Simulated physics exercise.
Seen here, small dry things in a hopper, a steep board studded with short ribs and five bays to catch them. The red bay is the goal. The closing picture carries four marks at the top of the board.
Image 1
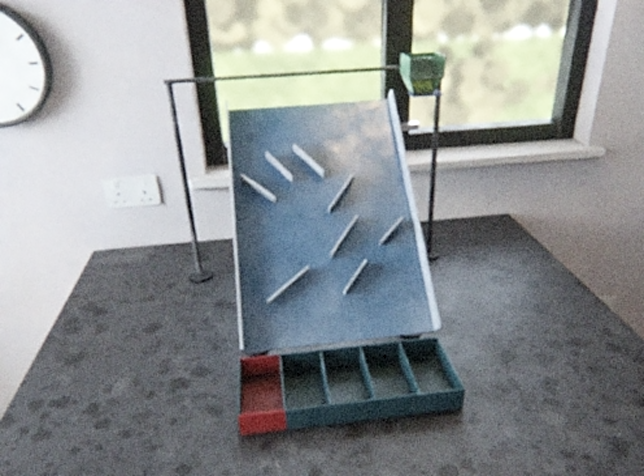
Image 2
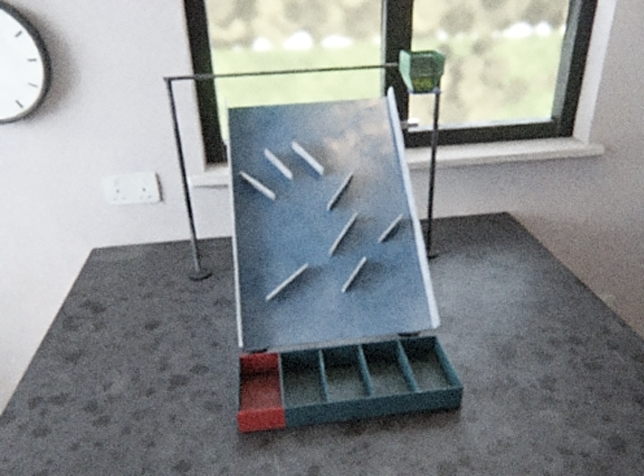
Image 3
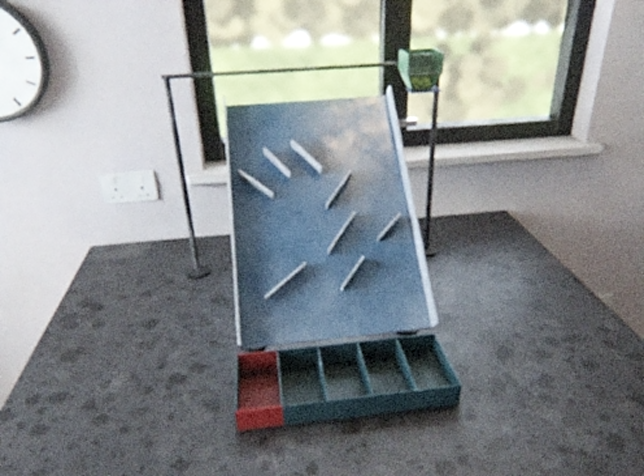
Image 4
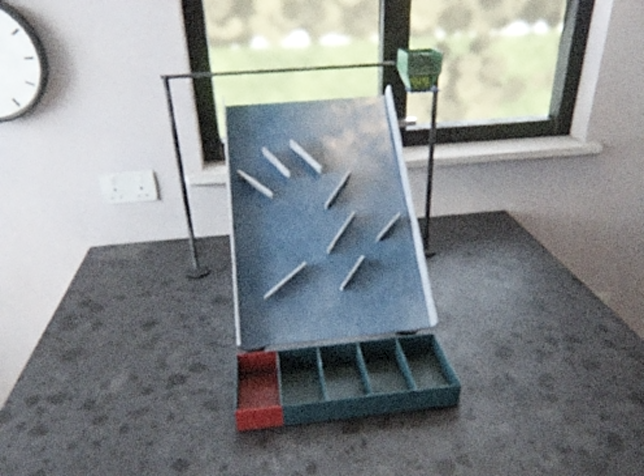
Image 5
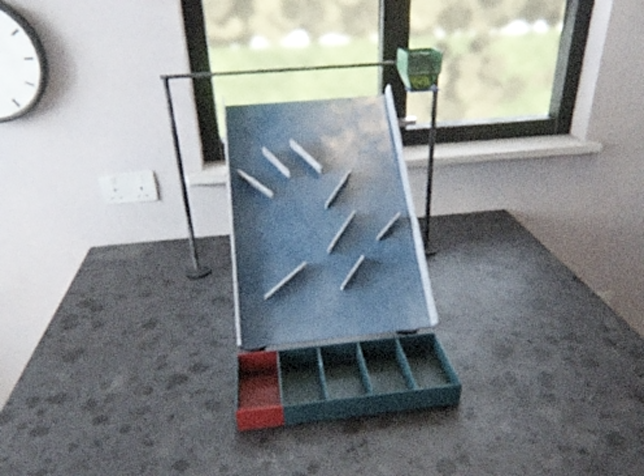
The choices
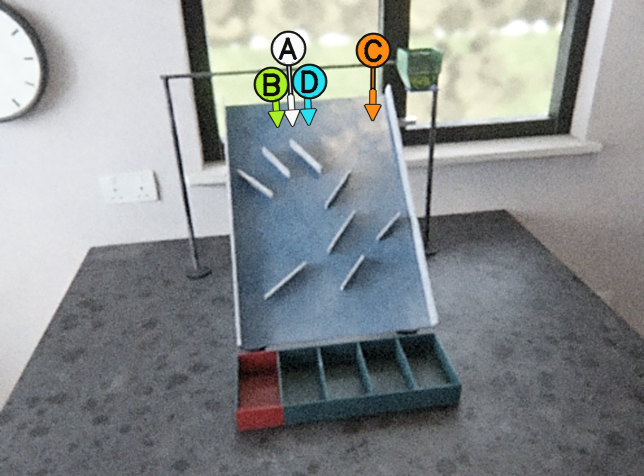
The clip shows a small green hopper on a rail above a steep blue-grey board studded with short pale ribs, with a red bay and four green bays below; apart from slight shifts of the view, nothing moves.
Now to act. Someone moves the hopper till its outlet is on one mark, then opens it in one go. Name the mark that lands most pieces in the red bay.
Mark D.
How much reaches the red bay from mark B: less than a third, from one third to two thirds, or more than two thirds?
Mark B gives less than a third.
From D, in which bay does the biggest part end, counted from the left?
The first from the left.
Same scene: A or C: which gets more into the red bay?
Here it is mark A.
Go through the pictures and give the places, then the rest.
The first frame shows hopper at (421, 86), dried peas, door shut.
The second frame shows ribs (266, 149) to (292, 174), (293, 141) to (324, 170), (241, 172) to (275, 195).
The third frame shows ribs (327, 204) to (351, 170), (329, 249) to (355, 211), (379, 237) to (401, 213).
The fourth frame shows ribs (264, 297) to (306, 262), (342, 287) to (363, 256).
The fifth frame shows red bay at (260, 417), number 1 of 5 from the left.
On the marked copy, mark A meets the board at (292, 120); mark B meets the board at (277, 121); mark C meets the board at (372, 114); mark D meets the board at (308, 119).
With A, about a quarter in the red bay, most in other bays, a stray few outside the box.
With B, a small part in the red bay, most in other bays, a small part outside the box.
With C, a stray few in the red bay, nearly all in other bays, a small part outside the box.
With D, about half in the red bay, about half in other bays.
